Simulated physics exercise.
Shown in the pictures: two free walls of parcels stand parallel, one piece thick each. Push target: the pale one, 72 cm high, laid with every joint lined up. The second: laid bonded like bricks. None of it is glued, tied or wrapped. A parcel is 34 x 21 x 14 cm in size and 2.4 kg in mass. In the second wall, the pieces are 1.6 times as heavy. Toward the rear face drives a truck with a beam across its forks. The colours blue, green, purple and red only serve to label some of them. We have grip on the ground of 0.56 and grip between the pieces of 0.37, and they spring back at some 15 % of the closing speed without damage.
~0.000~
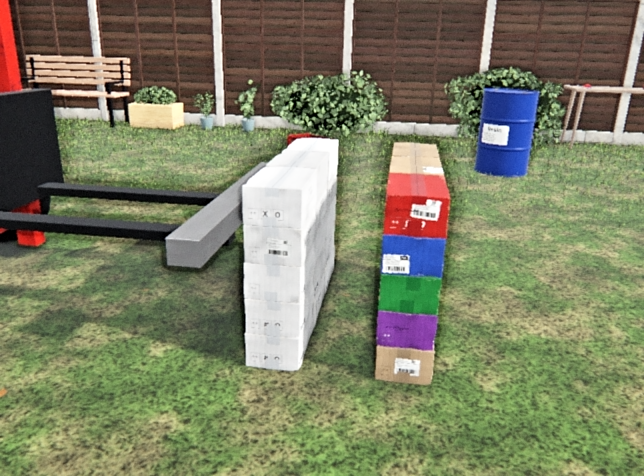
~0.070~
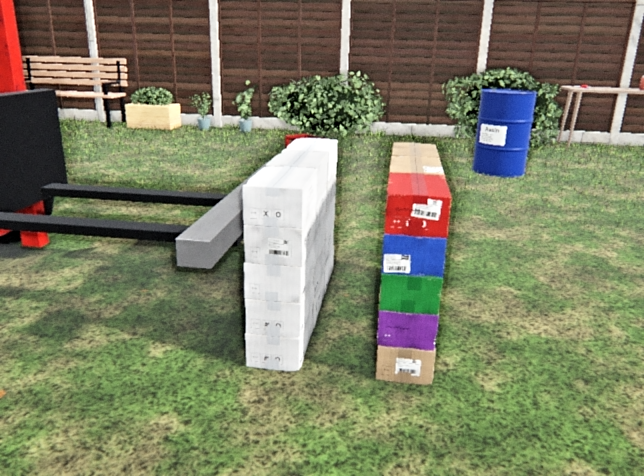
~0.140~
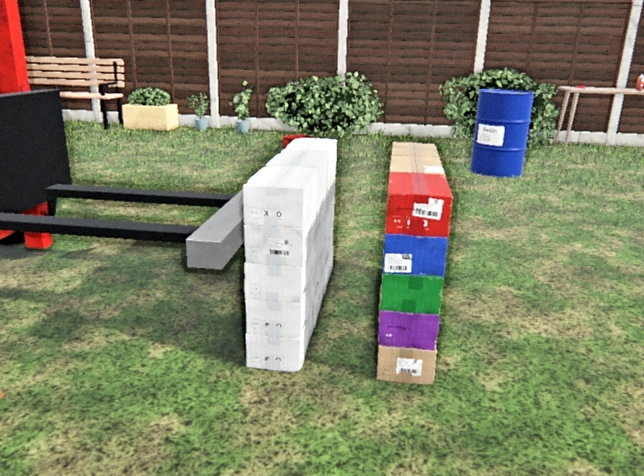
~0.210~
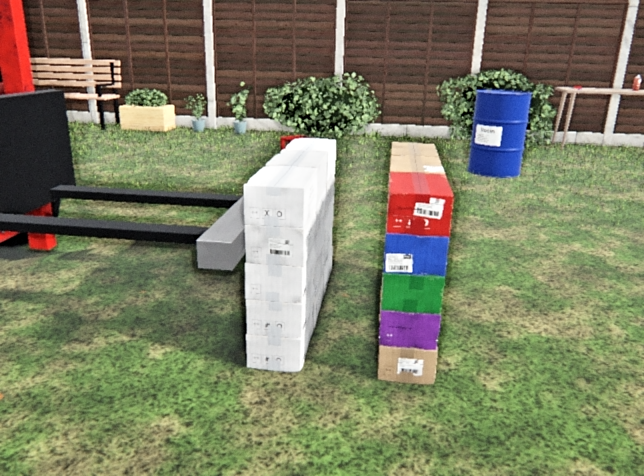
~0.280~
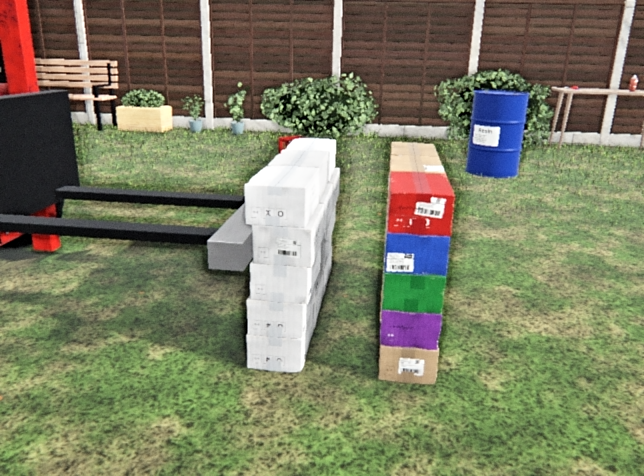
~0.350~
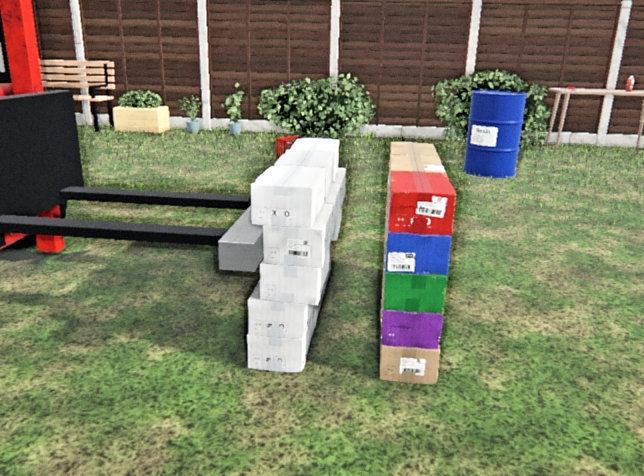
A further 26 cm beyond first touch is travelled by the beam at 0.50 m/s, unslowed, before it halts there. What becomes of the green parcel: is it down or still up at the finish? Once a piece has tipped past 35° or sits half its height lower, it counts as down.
It is still up.
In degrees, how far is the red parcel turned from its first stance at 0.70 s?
Around 0° from its start.
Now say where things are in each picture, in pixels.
In the first frame (we follow the side turned to the camera; the camera moves round a little), beam (186, 253) 11 cm from the wall; green parcel (409, 295); blue parcel (412, 257); red parcel (416, 217); no other piece has moved.
The second frame shows beam (196, 254) 7 cm from the wall; green parcel (410, 295).
The third frame shows beam (207, 255) 40 mm from the wall; green parcel (412, 295).
The fourth frame shows beam (217, 256) 5 mm from the wall; green parcel (413, 295).
The fifth frame shows beam (228, 256) 30 mm in; green parcel (414, 294).
The sixth frame shows beam (239, 257) 6 cm in; green parcel (415, 294); red parcel (422, 214); blue parcel (418, 255); no other piece has moved.
Around 0.42 s, 0 of the pale wall down; none of the 17 parcels of the second wall down; green parcel unmoved.
Around 0.88 s, 2 of the pale wall down; none of the 17 parcels of the second wall down, 7 disturbed; green parcel unmoved; red parcel displaced 52 mm.
Finally (1.5 s), 2 of the pale wall down; none of the 17 parcels of the second wall down, 7 disturbed; green parcel unmoved; red parcel displaced 53 mm; blue parcel displaced 32 mm. Seen by the last camera, middles, green parcel near (414, 275), red parcel near (434, 201).
